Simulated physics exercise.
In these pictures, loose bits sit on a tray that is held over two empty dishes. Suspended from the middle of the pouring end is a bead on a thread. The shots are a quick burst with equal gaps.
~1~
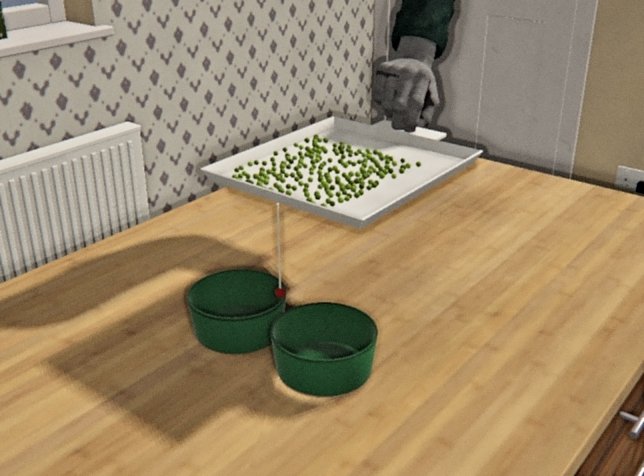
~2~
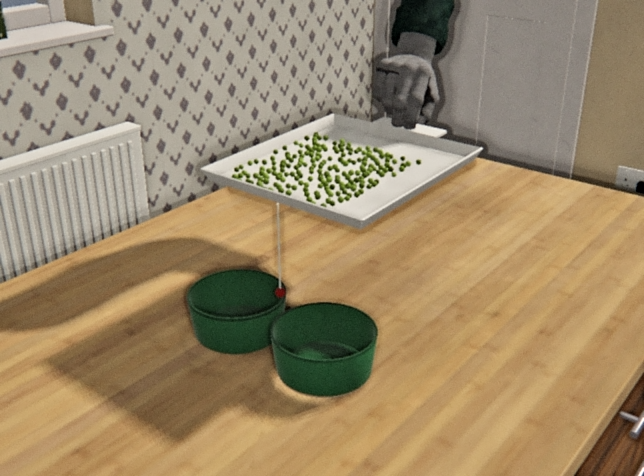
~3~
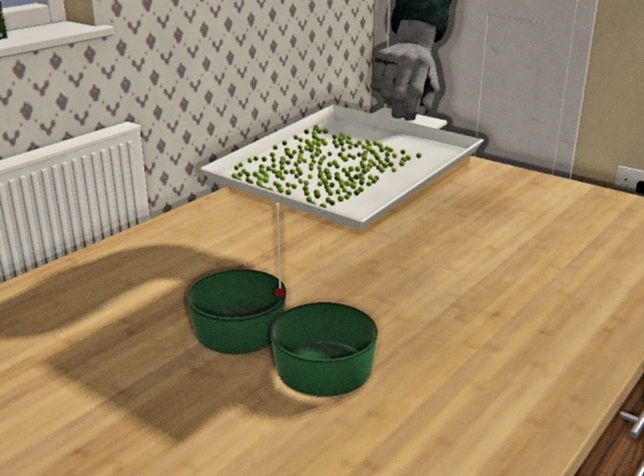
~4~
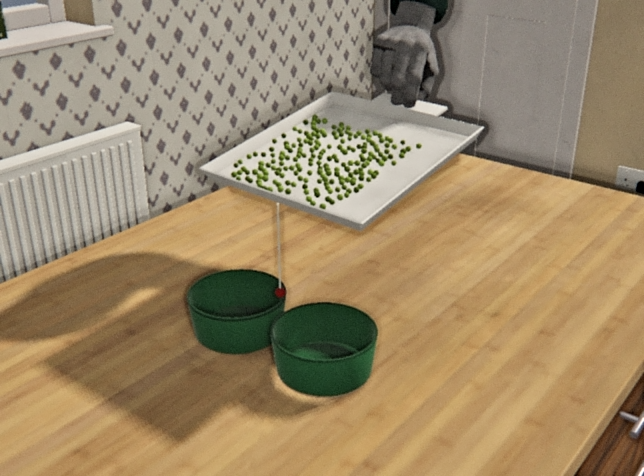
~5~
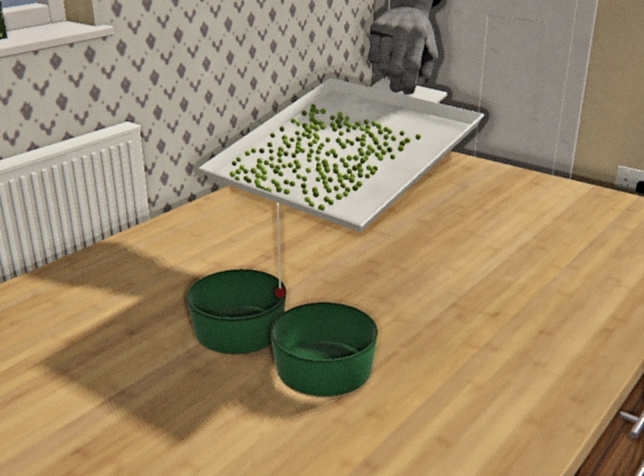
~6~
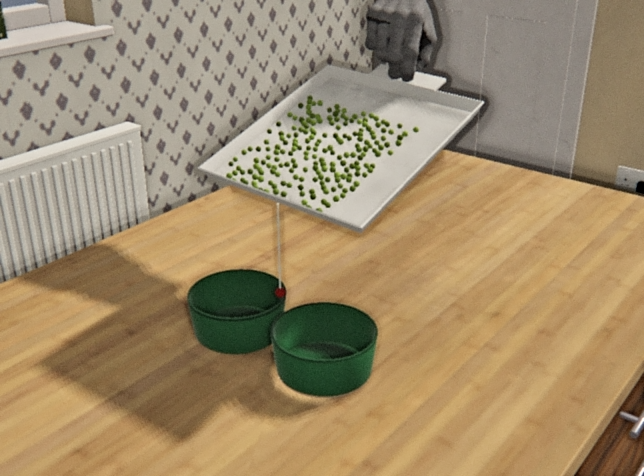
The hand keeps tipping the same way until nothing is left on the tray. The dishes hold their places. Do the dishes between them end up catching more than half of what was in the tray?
Between them the dishes get the bulk of it.
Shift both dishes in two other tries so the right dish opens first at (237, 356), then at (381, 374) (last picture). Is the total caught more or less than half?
With the first shift the pair saves less than a half; with the second, beyond half.
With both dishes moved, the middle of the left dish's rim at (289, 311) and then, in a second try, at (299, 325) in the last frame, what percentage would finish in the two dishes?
60 per cent the first time, 70 per cent the second time.
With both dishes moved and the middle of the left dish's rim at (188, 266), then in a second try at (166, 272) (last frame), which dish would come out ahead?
The one at right, then the one at right.
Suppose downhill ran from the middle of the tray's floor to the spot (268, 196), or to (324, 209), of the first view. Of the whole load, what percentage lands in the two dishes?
Respectively close to 70 and 80 in a hundred.
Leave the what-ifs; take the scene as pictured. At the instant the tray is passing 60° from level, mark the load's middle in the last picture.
The load is centred about (286, 203).
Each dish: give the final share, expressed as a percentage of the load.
Near 20 in a hundred for the left dish; near 60 for the right dish.
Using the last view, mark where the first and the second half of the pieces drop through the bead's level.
It passes near (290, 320) first and then near (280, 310).
Shortly afterwards, tray tipped steeply; the bulk on the tray; a little in the right dish; only a few in the left dish; only a few outside both; a little in the air.
Next, tray tipped right over; near two thirds in the right dish; near a quarter in the left dish; near a quarter outside both; only a few in the air.
Some moments later, tray tipped past a quarter turn; near two thirds in the right dish; near a quarter in the left dish; near a quarter outside both.
In the end, tray tipped past a quarter turn; near two thirds in the right dish; near a quarter in the left dish; near a quarter outside both.
